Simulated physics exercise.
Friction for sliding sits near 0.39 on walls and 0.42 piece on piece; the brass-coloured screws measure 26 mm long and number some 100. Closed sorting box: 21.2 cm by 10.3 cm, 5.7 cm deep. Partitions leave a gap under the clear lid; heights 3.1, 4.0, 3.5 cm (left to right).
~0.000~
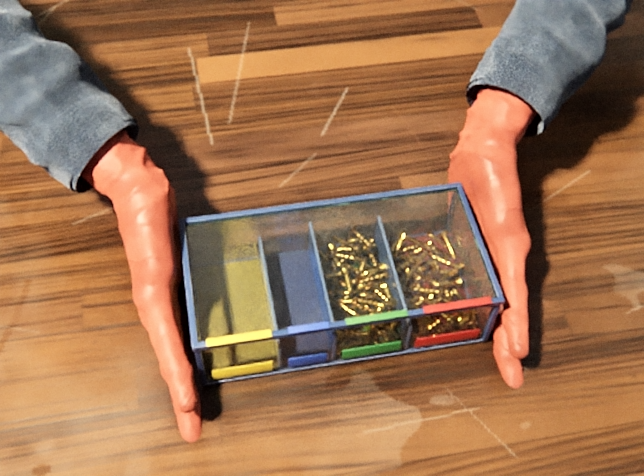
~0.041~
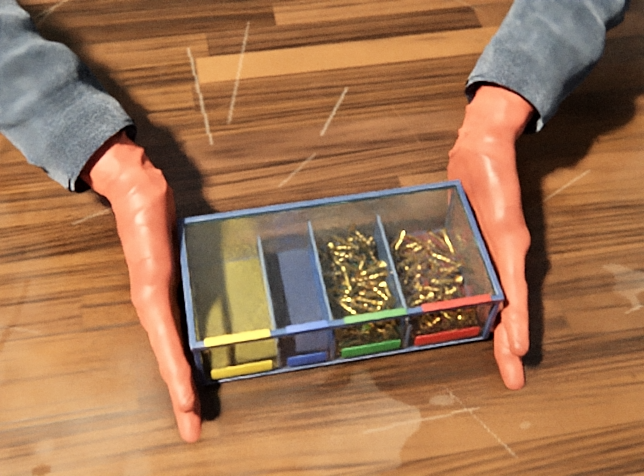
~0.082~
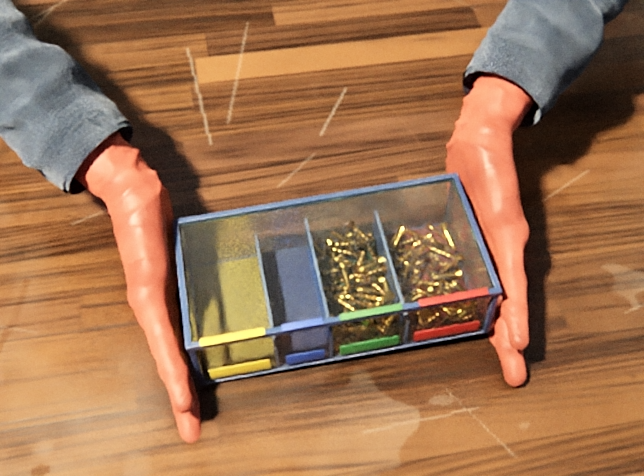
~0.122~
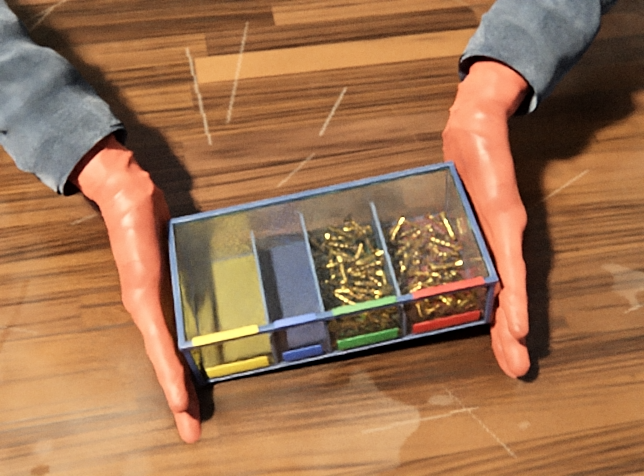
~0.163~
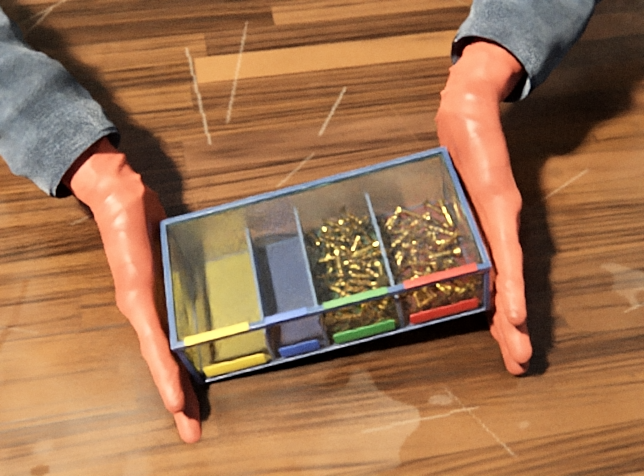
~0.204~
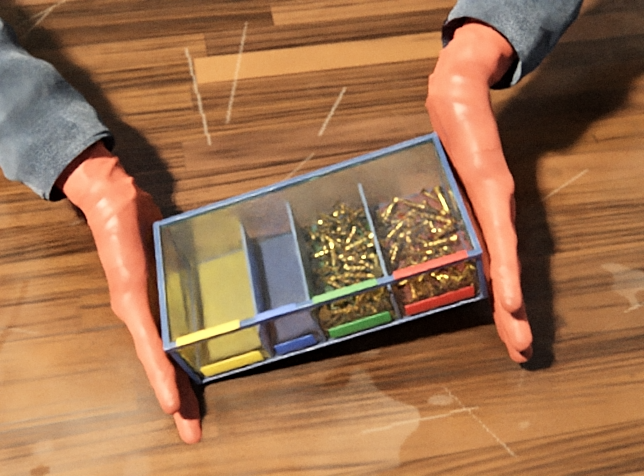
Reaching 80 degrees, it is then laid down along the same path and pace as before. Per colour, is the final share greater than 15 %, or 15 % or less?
Red: Greater than 15 %, blue: 15 % or less, green: Greater than 15 %, yellow: 15 % or less.
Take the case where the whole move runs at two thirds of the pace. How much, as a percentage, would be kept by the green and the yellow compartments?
Final split: Green = 55 %, yellow = 5 %.
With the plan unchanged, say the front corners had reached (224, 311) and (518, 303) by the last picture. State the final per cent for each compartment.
Per cent by compartment: Red 50, blue 0, green 50, yellow 0.
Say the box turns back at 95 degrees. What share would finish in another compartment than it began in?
Roughly 50 percent would.
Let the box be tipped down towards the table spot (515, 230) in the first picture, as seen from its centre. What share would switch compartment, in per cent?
0 %.
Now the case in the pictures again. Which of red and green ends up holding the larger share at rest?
I'd say the green side has more in it.
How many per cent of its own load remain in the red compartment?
About 80 in a hundred.
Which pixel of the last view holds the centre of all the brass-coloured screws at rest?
Near (344, 287).
After 0.87 s, tilt 80 degrees; red 45 %, green 55 %.
After 1.31 s, tilt 34 degrees; red 35 %, blue 5 %, green 55 %, yellow 5 %.
After 1.83 s, tilt 0 degrees; red 35 %, blue 5 %, green 55 %, yellow 5 %.
At rest (2.3 s), red 35 %, blue 5 %, green 55 %, yellow 5 %.
